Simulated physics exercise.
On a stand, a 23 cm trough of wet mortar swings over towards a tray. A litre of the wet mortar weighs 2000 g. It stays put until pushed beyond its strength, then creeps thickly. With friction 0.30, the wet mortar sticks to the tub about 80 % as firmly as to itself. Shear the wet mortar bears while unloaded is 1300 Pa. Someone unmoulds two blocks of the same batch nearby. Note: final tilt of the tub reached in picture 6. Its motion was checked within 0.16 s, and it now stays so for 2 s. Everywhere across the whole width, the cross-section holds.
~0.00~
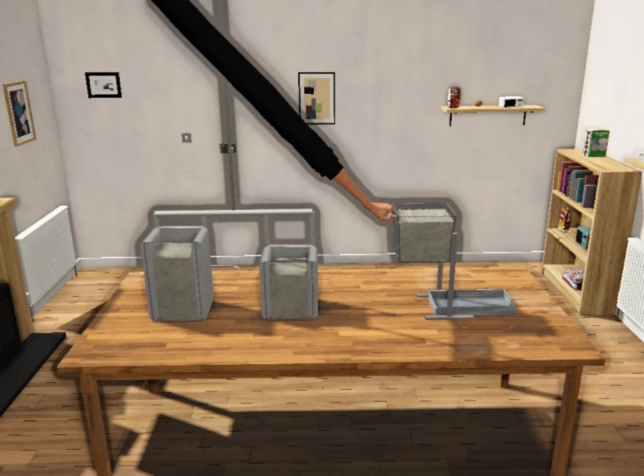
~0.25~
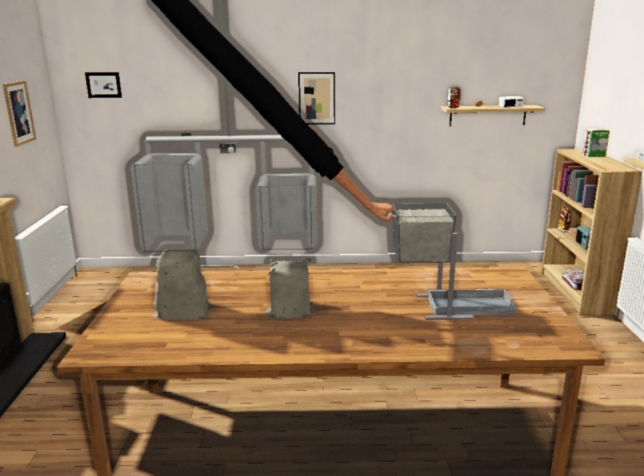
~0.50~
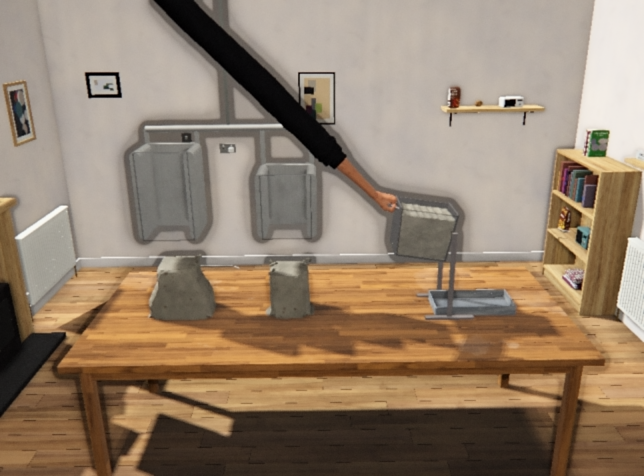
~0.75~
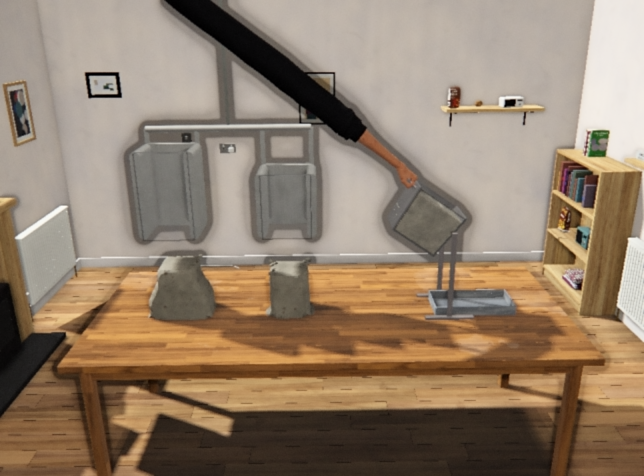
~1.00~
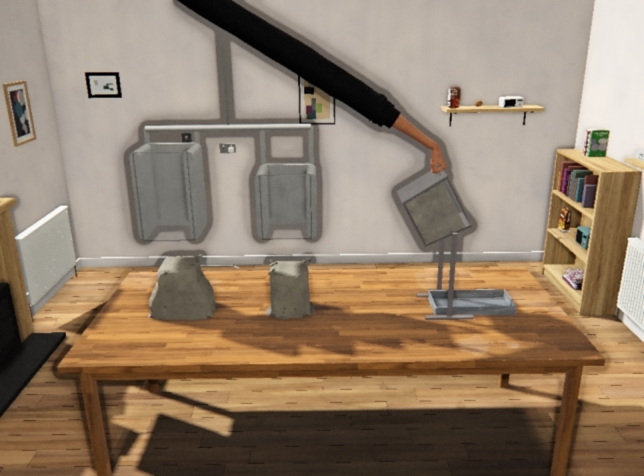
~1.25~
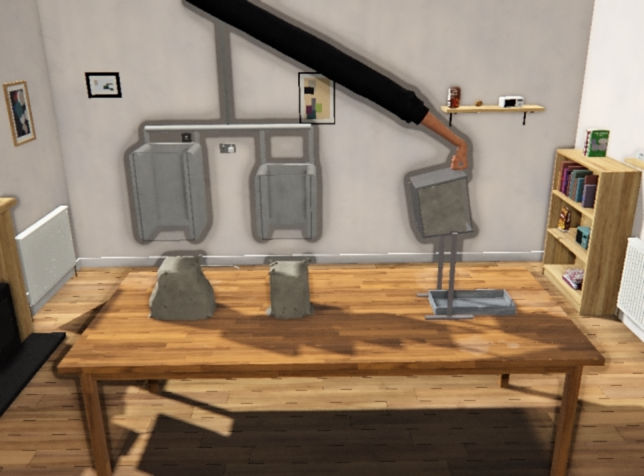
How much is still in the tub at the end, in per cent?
Around 100 percent.
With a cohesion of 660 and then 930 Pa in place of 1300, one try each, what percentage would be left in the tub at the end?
70 %, then 100 %.
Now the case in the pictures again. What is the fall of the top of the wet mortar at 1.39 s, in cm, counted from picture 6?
I reckon it's close to 0 cm.
After 1.39 s, the tub is at 80 degrees and holds 100 %.
After 1.56 s, the tub is at 80 degrees and holds 100 %.
After 1.73 s, the tub is at 80 degrees and holds 100 %.
After 1.90 s, the tub is at 80 degrees and holds 100 %.
After 3.25 s, the tub is at 80 degrees and holds 100 %.
